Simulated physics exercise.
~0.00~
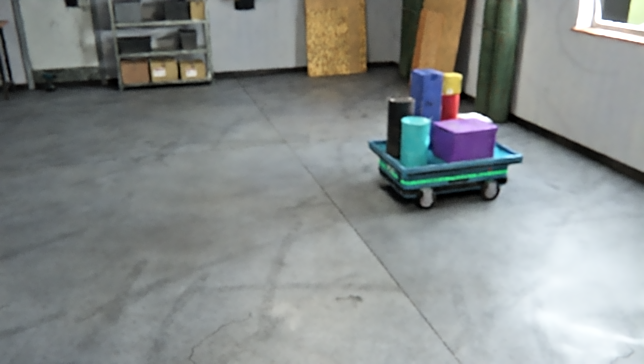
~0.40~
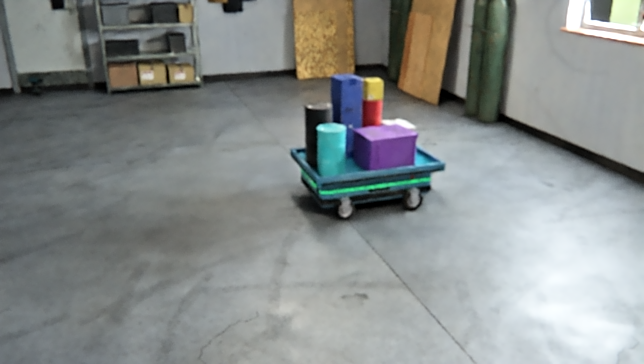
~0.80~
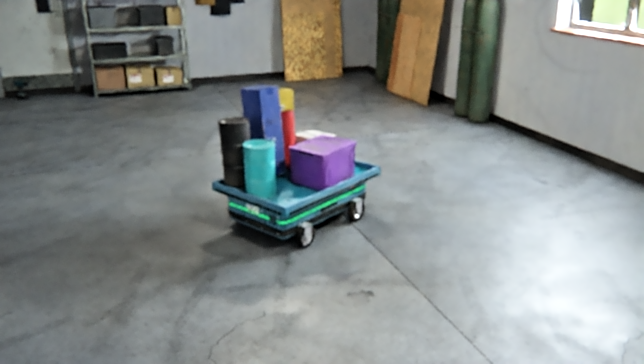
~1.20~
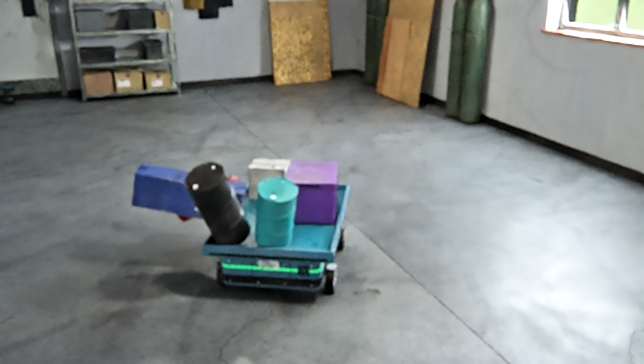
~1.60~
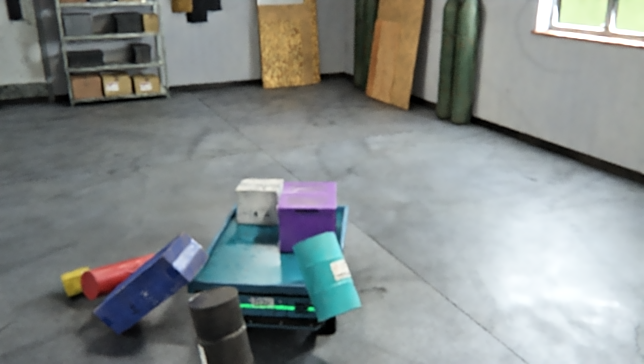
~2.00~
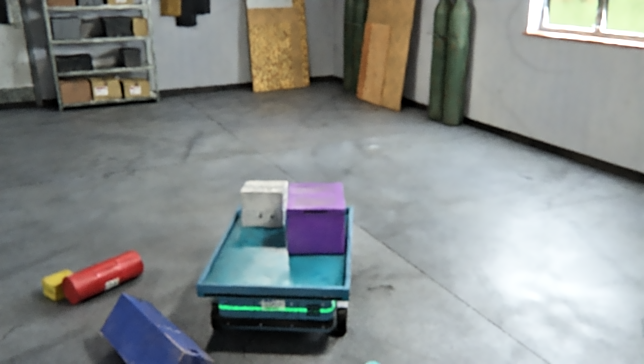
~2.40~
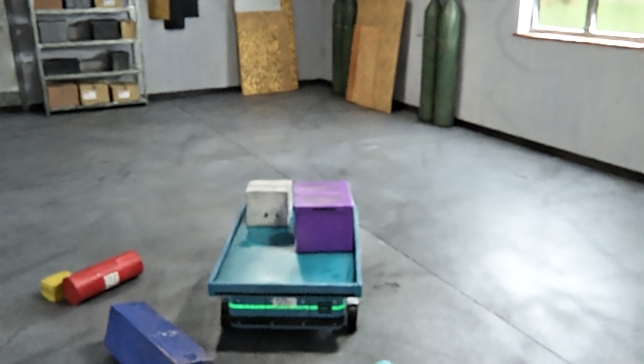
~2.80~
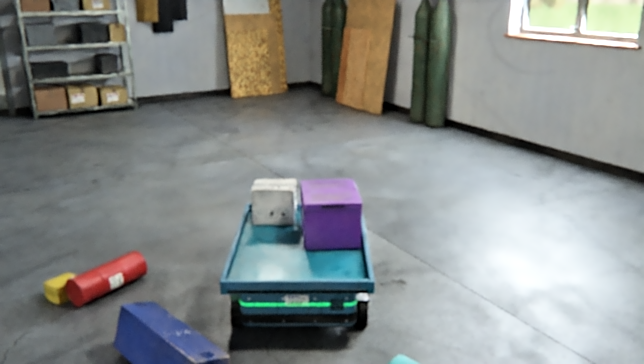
In a grey-floored workshop seen from slightly above, shelves of boxes, wooden boards and green gas cylinders line the far walls. A teal cart carries a tall blue box, a yellow box, red, black and turquoise canisters, a white parcel and a purple tote. It rolls left and nearer, then swings round as the blue box and black canister tip over its left side. The turquoise canister pitches off the front corner, while the red canister and yellow box lie on the floor. The cart stands still, holding only the white parcel and purple tote, with the spilled load around it.
